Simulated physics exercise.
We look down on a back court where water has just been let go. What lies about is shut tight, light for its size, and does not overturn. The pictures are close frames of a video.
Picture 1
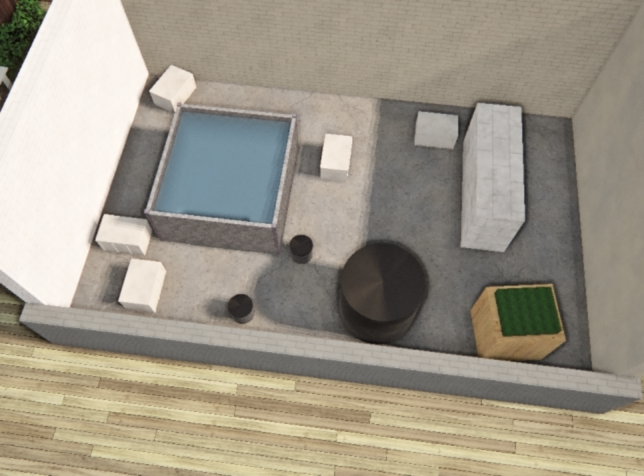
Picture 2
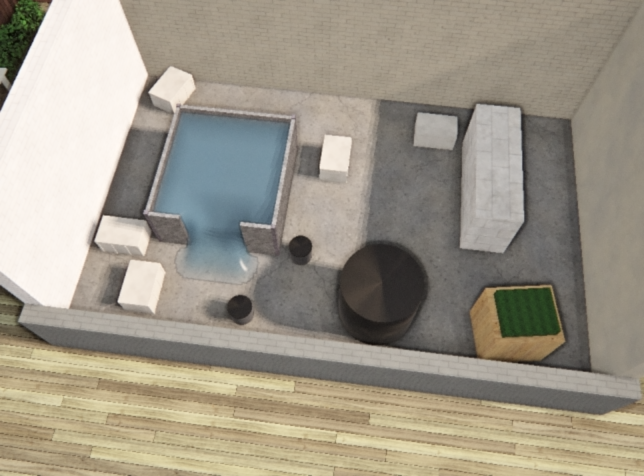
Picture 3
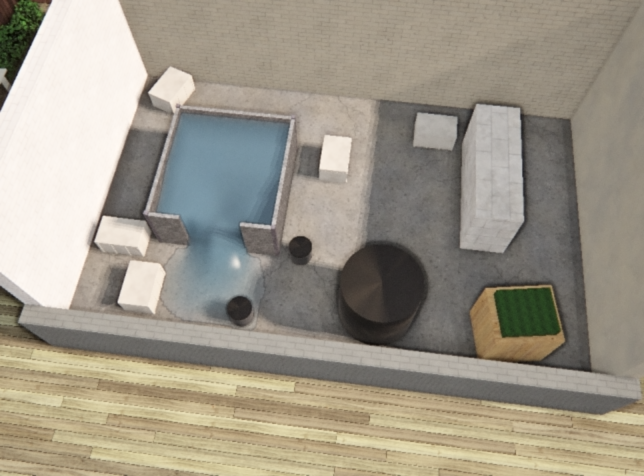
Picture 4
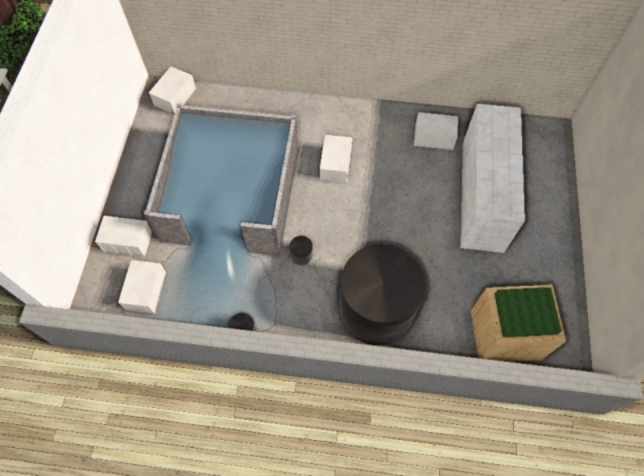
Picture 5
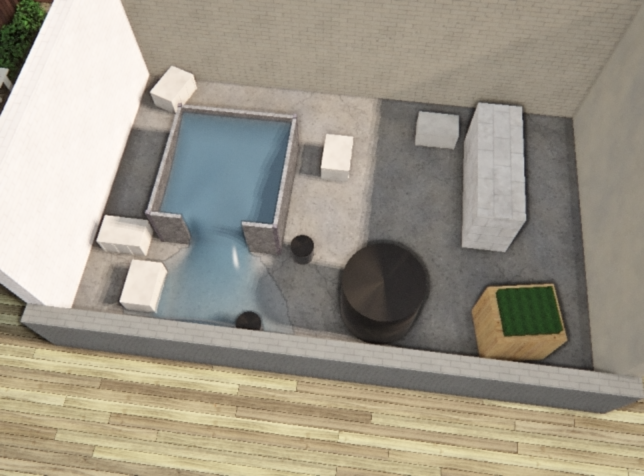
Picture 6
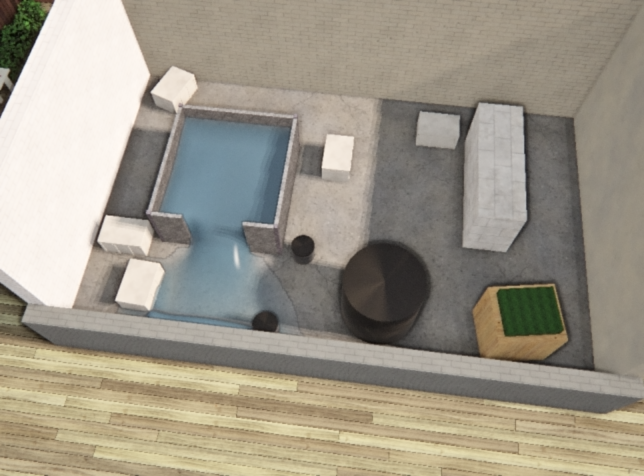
To begin with, a square pool stands closed in a walled court among pale blocks and dark round objects. A gap opens in its near side and water spreads toward the low front wall. The nearest small dark pail shifts to the wall, then drifts right, and a pale block nudges slightly left.
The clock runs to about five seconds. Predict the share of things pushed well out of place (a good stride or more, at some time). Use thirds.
It is two thirds or above.
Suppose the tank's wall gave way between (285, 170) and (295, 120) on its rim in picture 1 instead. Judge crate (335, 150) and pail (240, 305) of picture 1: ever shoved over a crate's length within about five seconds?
In turn: Moved that far, shifted that much.
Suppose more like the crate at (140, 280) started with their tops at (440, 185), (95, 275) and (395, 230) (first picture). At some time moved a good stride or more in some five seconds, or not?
As listed: Less than that, shifted that much, under that.
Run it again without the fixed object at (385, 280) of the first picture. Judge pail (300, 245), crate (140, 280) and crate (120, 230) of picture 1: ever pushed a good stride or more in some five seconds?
As listed: Short of that, yes, shifted that much.
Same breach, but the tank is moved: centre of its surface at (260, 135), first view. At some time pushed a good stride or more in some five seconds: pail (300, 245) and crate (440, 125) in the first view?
As listed: Yes, short of that.
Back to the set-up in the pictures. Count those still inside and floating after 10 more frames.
1 of them.
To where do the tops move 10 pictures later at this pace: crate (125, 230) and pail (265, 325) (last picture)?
Around (144, 191) and (309, 251).
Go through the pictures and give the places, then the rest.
In the first frame, a pail at (240, 305) rests on the ground; a crate at (140, 281) rests on the ground; 0 of 7 have shifted.
In the second frame, a pail at (239, 306), on the bottom; a crate at (139, 282) rests on the ground; 0 of 7 have shifted.
In the third frame, a pail at (239, 308), on the bottom; a crate at (139, 283) rests on the ground; 0 of 7 have shifted.
In the fourth frame, a pail at (241, 325), on the bottom, close to its start; a crate at (140, 283) rests on the ground; 1 of 7 have shifted.
In the fifth frame, a pail at (249, 324) floats, close to its start; a crate at (141, 282), on the bottom; 1 of 7 have shifted.
In the sixth frame, a pail at (265, 324), afloat, a stride from its start; a crate at (137, 282), on the bottom, close to its start; 2 of 7 have shifted.
A moment on, 1 of 7 are well off their spots; 1 afloat.
Next, 3 of 7 are well off their spots; 1 afloat.
Later, 4 of 7 are well off their spots; 4 afloat.
In the end, 6 of 7 are well off their spots, and 6 have been at some point; 5 afloat.
